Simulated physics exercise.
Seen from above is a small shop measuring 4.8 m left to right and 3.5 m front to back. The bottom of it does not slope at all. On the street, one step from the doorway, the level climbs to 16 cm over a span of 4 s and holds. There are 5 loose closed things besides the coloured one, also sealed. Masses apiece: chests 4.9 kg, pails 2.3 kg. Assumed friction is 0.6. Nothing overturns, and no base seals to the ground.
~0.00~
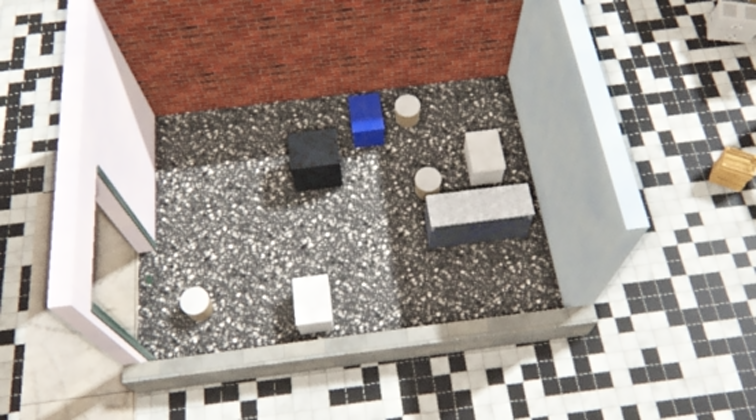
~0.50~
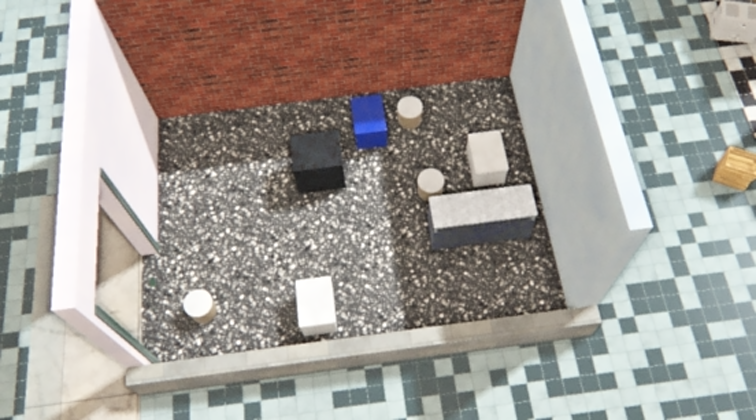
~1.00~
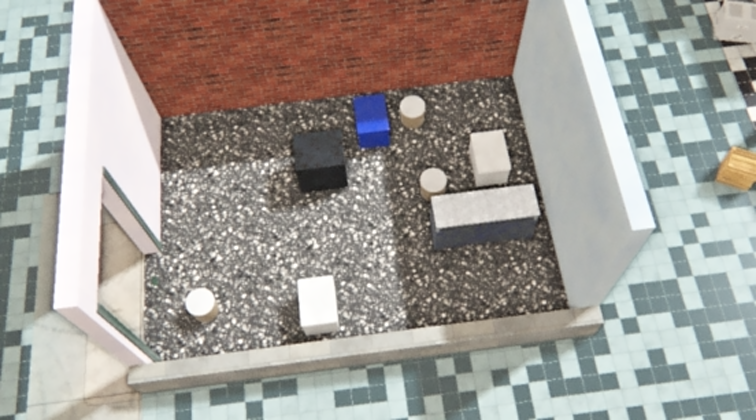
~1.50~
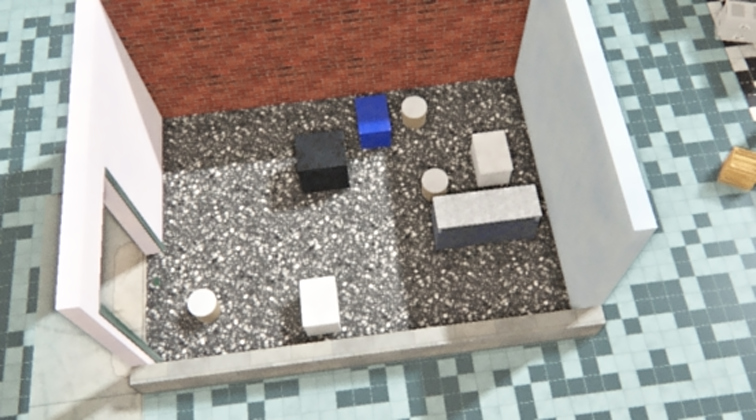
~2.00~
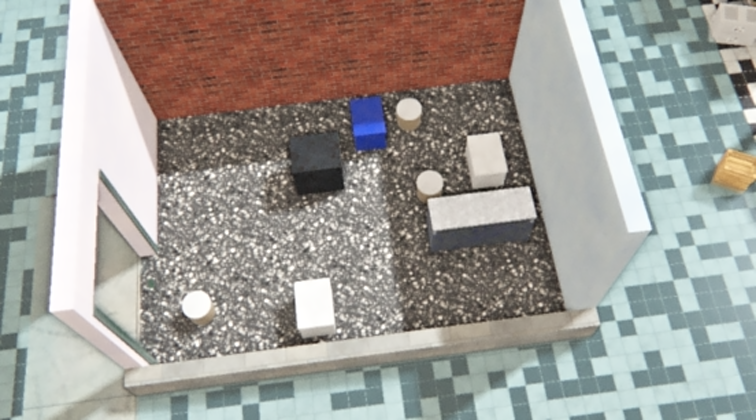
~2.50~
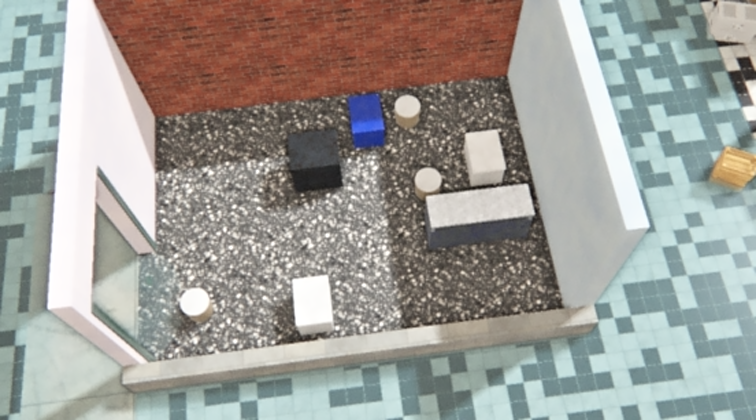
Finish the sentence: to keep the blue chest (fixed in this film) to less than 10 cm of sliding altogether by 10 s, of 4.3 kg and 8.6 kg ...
Of the two, the lighter one is already enough.
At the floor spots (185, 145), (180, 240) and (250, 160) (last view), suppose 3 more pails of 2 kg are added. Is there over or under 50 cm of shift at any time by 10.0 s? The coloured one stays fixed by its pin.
Below the mark, below the mark, below the mark.
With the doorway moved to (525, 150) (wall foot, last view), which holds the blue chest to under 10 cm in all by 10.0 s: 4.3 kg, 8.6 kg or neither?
Under that setup, neither option succeeds.
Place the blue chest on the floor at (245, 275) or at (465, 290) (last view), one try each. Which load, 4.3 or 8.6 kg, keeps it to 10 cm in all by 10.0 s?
First try none suffices, second try none suffices.
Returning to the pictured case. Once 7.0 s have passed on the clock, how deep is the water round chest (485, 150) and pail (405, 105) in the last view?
First roughly 2 cm, second roughly 1 cm.
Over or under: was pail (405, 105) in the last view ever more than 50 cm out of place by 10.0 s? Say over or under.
That one is below half a metre, as it turns out.
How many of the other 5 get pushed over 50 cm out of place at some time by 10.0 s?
I make it 4.
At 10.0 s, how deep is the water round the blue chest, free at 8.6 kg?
About 3 cm.
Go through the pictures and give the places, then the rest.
The blue chest at (366, 112) rests on the ground; 0.0 m2 under water; 0 of 6 have shifted, in the first frame.
The blue chest at (368, 114), on the bottom; 0.0 m2 under water; 0 of 6 have shifted, in the second frame.
The blue chest at (371, 114), on the bottom; water covers 0.0 m2; 0 of 6 have shifted, in the third frame.
The blue chest at (373, 114), on the bottom; 0.0 m2 under water; 0 of 6 have shifted, in the fourth frame.
The blue chest at (368, 116) rests on the ground; water covers 0.0 m2; 0 of 6 have shifted, in the fifth frame.
The blue chest at (366, 113), on the bottom; 0.3 m2 under water; 0 of 6 have shifted, in the sixth frame.
After 3.5 s the blue chest would be 0 cm from its start with 4.3 kg and 0 cm from its start with 8.6 kg; 0 cm of water round it then.
After 4.5 s the blue chest would be 0 cm from its start with 4.3 kg and 0 cm from its start with 8.6 kg; 0 cm of water round it then.
After 7.0 s the blue chest would be 0 cm from its start with 4.3 kg and 0 cm from its start with 8.6 kg; 0 cm of water round it then.
After 10.0 s the blue chest would be 2 cm from its start with 4.3 kg and 0 cm from its start with 8.6 kg; 3 cm of water round it then.
